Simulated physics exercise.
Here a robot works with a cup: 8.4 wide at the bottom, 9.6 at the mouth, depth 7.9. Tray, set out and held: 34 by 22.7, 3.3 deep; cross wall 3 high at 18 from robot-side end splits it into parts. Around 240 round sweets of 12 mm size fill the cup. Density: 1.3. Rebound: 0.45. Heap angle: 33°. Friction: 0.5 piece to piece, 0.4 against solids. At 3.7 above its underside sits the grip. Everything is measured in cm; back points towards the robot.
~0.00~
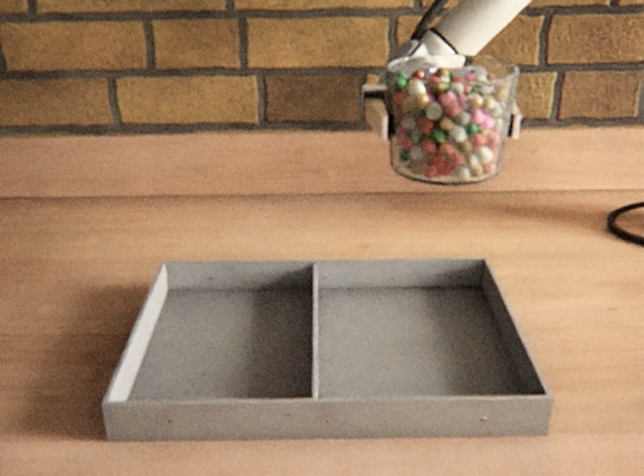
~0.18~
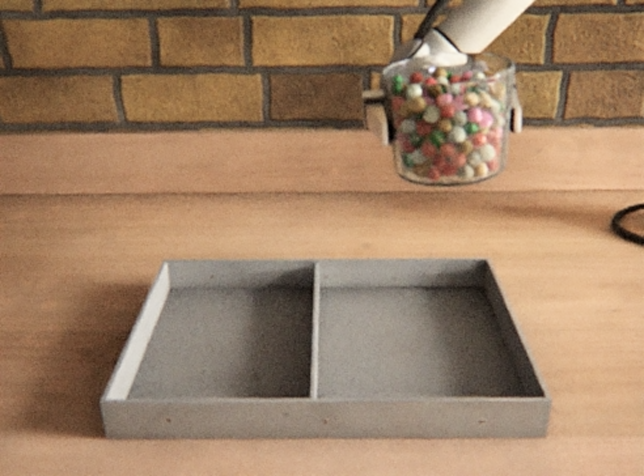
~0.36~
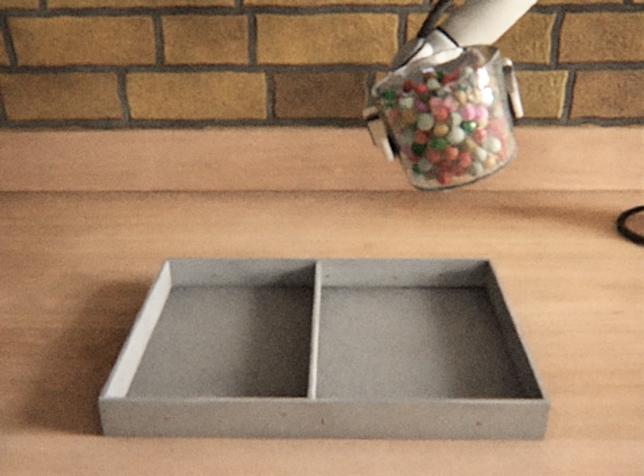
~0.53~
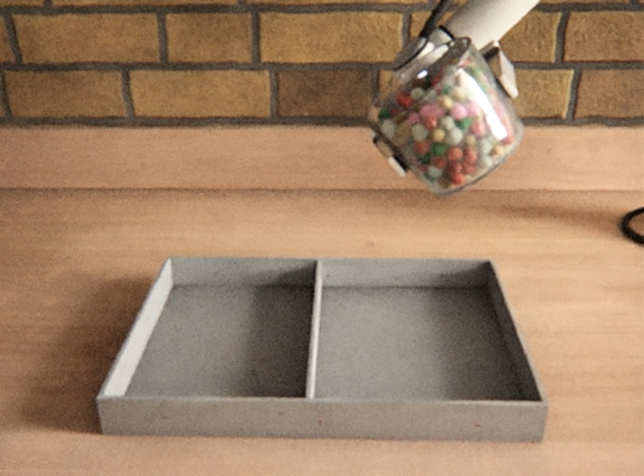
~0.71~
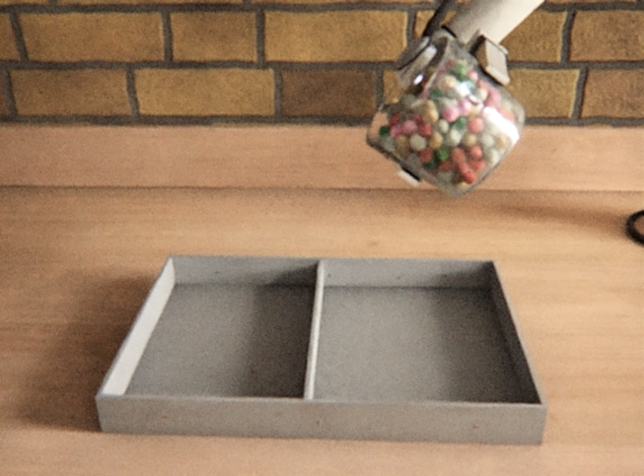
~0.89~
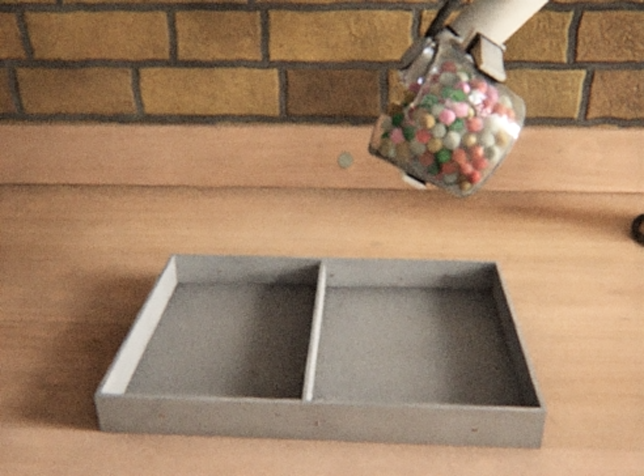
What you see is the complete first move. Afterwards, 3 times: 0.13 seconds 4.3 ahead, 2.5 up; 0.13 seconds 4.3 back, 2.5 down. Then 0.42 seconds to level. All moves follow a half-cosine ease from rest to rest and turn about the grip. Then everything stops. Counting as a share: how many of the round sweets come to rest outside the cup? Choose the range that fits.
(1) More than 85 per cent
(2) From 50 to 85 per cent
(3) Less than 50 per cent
The answer is 2.
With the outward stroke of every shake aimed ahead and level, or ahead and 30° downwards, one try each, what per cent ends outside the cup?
I'd say close to 55 percent for the first and close to 30 percent for the second.
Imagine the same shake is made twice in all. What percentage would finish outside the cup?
Estimate: Around 60 %.
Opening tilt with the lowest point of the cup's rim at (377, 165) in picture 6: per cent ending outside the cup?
About 95 percent.
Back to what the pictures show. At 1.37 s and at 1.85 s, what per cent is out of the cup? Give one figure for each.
Taking the two times in order, I'd say 50 and then 75 per cent.
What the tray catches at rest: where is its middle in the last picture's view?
Around (280, 342) in the last view.
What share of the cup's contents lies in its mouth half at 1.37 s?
Share in the mouth half: About 80 %.
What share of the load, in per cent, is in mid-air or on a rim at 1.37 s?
That comes to about 10 per cent, more or less.
After 1.37 s, tilted 59° forward, highest piece 24 above the table; 121 in the cup, 68 in the far-side part, 29 in the robot-side part, 23 in flight or on a rim.
After 1.85 s, tilted 36° forward, highest piece 22 above the table; 108 in the far-side part, 66 in the robot-side part, 64 in the cup, 2 on the table or floor, 1 in flight or on a rim.
After 2.29 s, level, highest piece 25 above the table; 108 in the far-side part, 66 in the robot-side part, 64 in the cup, 3 on the table or floor.
After 3.34 s, level, highest piece 25 above the table; 108 in the far-side part, 66 in the robot-side part, 64 in the cup, 3 on the table or floor.
In the end, 108 in the far-side part, 66 in the robot-side part, 64 in the cup, 3 on the table or floor. That is 73 % outside the cup.
